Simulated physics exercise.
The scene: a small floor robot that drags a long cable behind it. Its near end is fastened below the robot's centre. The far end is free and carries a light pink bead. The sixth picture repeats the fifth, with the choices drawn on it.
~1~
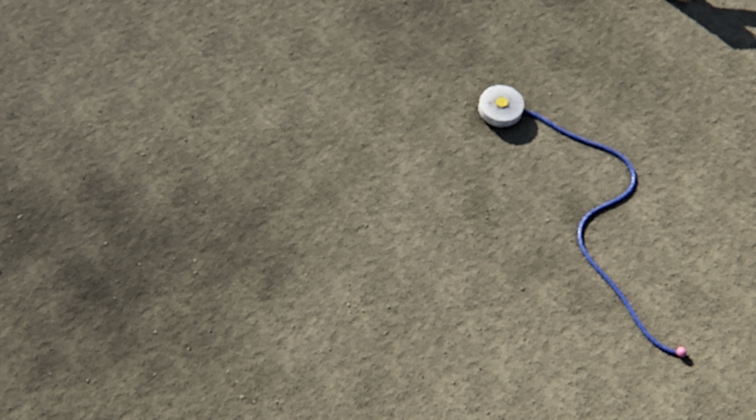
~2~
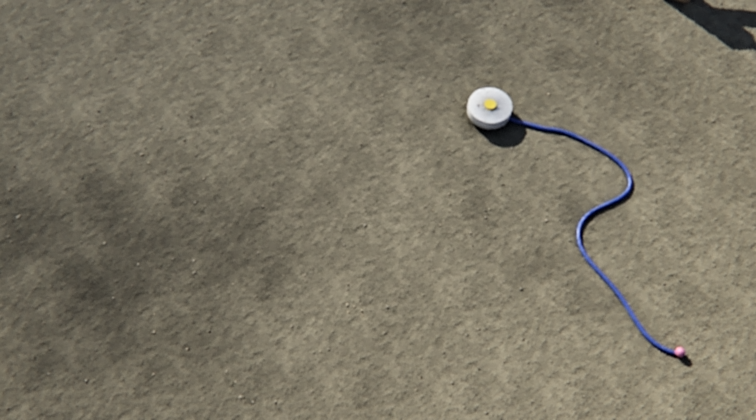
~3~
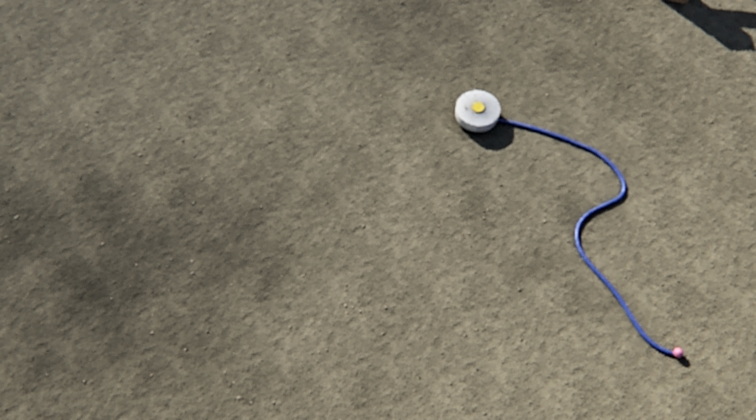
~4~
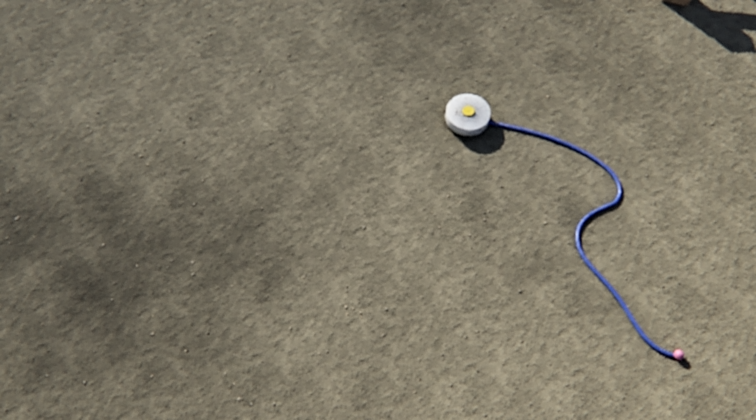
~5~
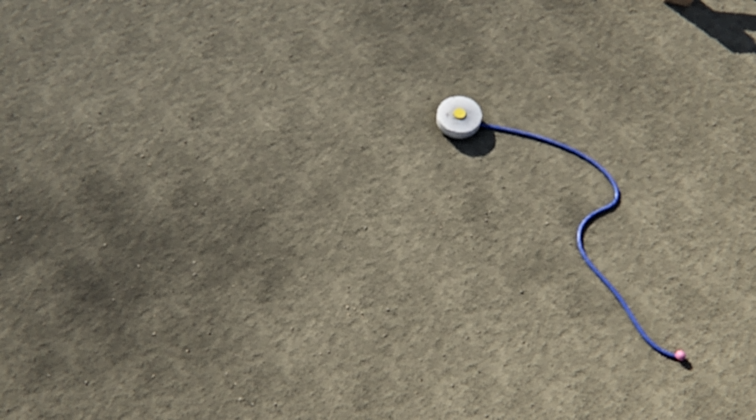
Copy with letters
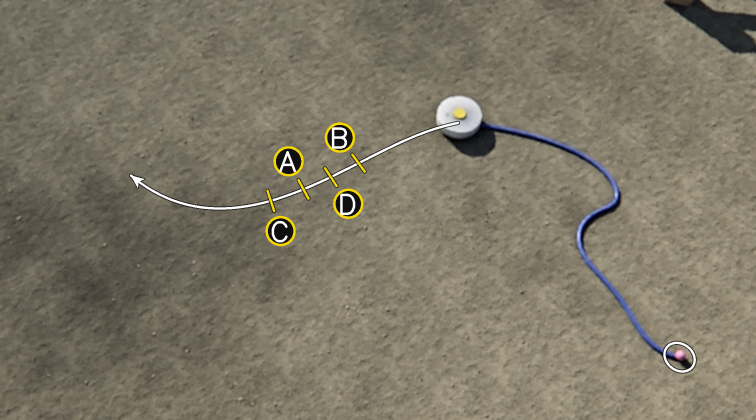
A small round white robot slides slowly left, dragging the near part of its blue cable.
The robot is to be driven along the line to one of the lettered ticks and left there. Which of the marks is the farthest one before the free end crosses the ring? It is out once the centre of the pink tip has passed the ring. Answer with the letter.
No farther than A.
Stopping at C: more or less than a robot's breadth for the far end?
Less.
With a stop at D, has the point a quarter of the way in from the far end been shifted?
No.
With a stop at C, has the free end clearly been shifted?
Yes.
On the marked copy, A at (303, 189); B at (359, 163); C at (271, 201); D at (331, 177); the ring at (680, 357); the route from (458, 123) via (300, 191) to (131, 175).
With A. Early on, robot (404, 137), middle of the cable (589, 197), free end (681, 356).
Further on, robot (350, 163), middle of the cable (548, 198), free end (681, 356).
At the end, robot (303, 185), middle of the cable (509, 217), free end (675, 354); the free end is still in its ring.
As for the rest, B is safe but short; C drags the free end to (660, 342); D is safe but short.
